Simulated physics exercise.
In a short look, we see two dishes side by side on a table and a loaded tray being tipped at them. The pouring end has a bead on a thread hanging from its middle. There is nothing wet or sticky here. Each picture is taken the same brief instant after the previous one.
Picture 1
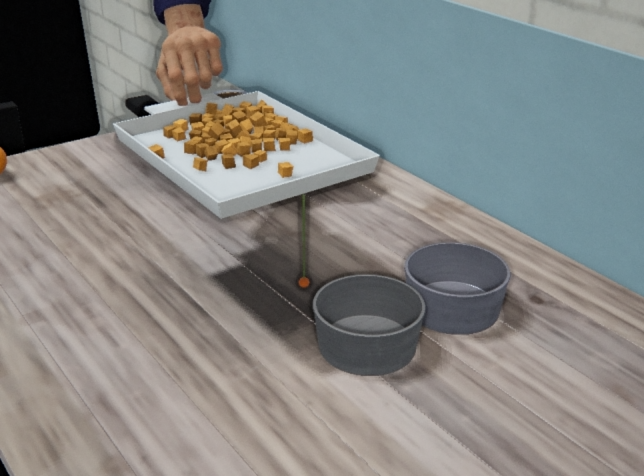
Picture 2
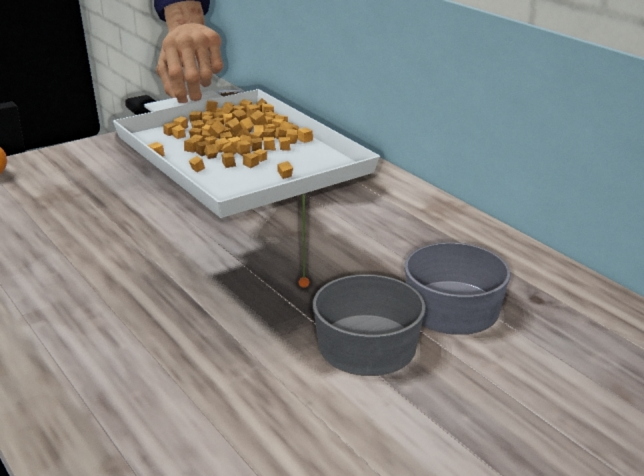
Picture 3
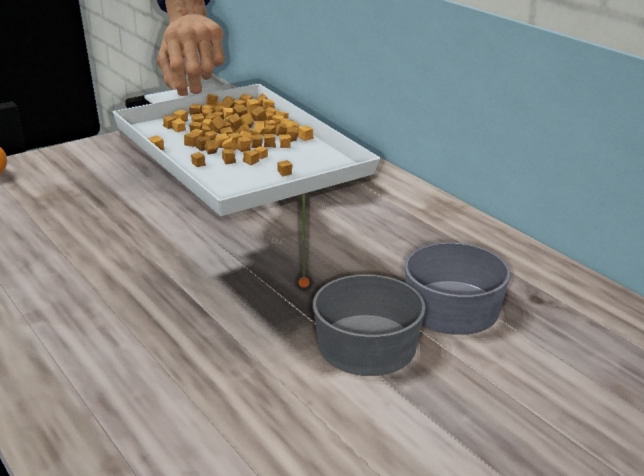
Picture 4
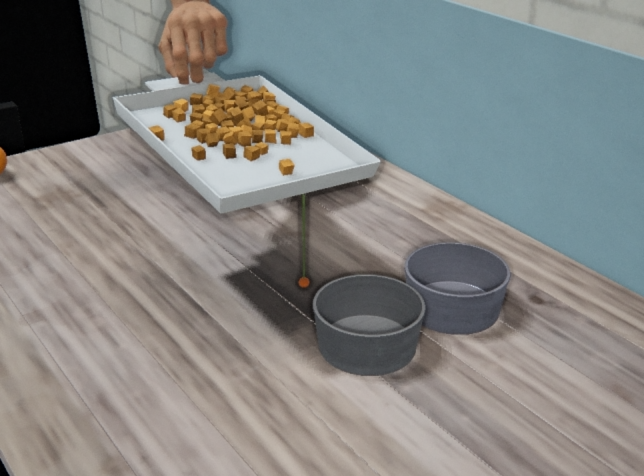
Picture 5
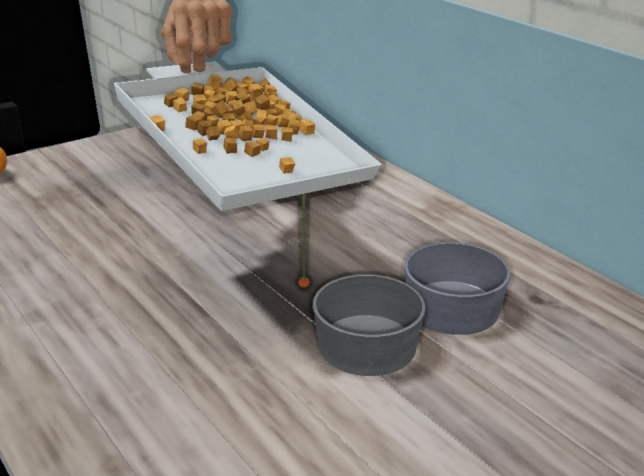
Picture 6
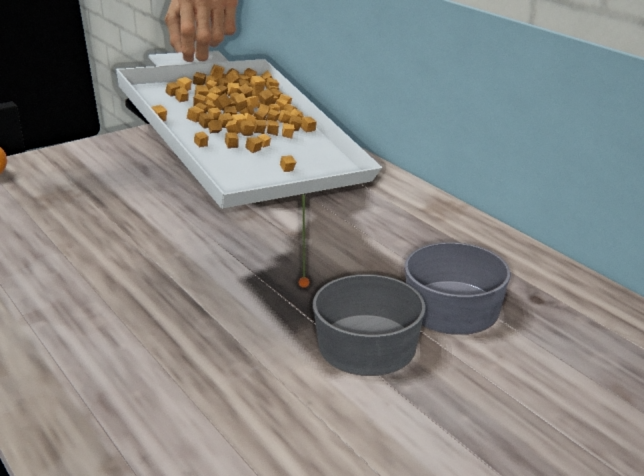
A pale rectangular tray of golden-brown cubes, held at its far end by a hand, tilts slowly above a wood-grained table, seen from above at an angle. Two empty grey dishes sit side by side at right, before a blue panel and white brick, with an orange bead hanging beneath the tray's near end. The hand rises, lifting the far end while the near edge leans slightly rightward; the camera stays still.
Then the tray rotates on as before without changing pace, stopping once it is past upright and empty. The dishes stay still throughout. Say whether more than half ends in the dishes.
Result: Mostly caught.
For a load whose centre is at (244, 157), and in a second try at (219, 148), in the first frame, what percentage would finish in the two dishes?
Try 1: 60 %; try 2: 60 %.
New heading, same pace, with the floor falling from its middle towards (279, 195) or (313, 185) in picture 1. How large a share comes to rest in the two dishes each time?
20 % then 60 %, roughly.
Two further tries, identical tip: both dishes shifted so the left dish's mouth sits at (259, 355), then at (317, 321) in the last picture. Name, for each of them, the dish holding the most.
Right side first, Right side second.
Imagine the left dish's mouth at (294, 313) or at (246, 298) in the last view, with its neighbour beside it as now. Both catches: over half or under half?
The bulk of it, then Short of half.
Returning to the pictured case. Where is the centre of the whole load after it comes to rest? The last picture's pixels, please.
The centre comes to rest close to (393, 326).
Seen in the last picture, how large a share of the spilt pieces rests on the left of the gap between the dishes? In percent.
Left share: Close to 70 %.
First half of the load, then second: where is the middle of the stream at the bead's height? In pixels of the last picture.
Around (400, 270) at first; around (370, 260) after that.
Soon, tray tipped steeply; nearly all on the tray; a stray few in the right dish; a stray few in the air.
A while on, tray tipped right over; nearly all on the tray; a small part in the left dish; a stray few in the right dish; a stray few outside both.
Towards the end, tray tipped past a quarter turn; about half in the left dish; about a quarter in the right dish; about a quarter outside both.
Finally, tray tipped past a quarter turn; about half in the left dish; about a quarter in the right dish; about a quarter outside both.
